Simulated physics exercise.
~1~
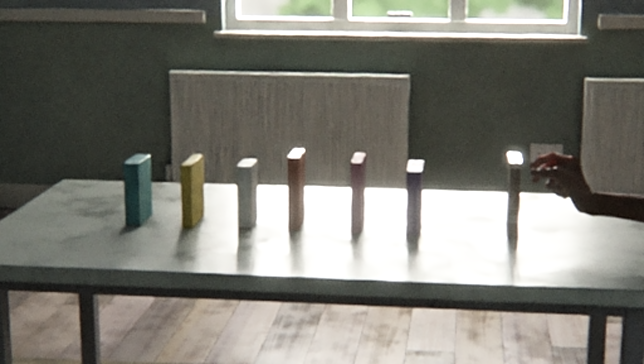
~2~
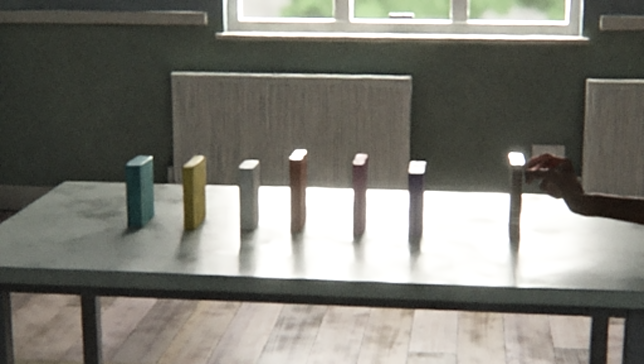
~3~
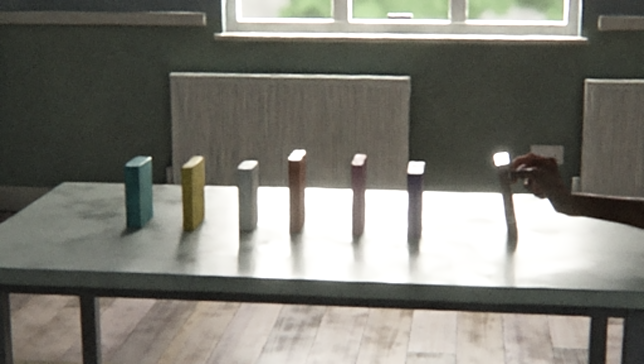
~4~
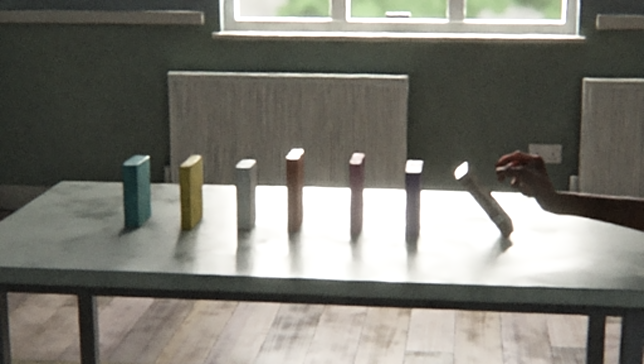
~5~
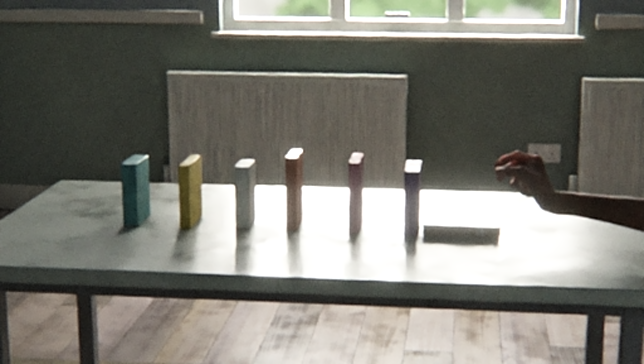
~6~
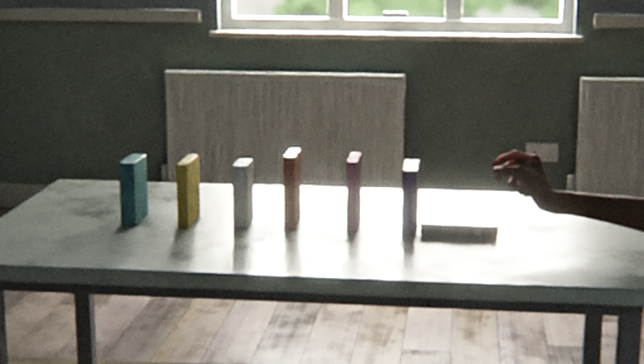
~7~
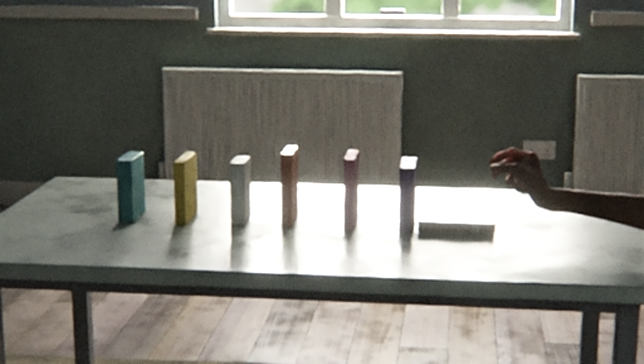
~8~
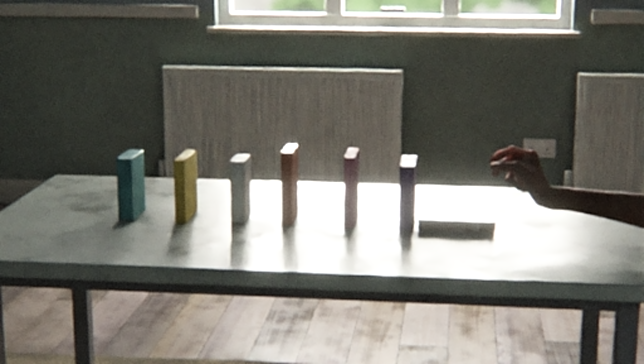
On a table in front of a window, a hand tipped the rightmost block left towards a row of six upright ones, but it fell flat just short of them, and the whole row stayed standing while the hand hung still.
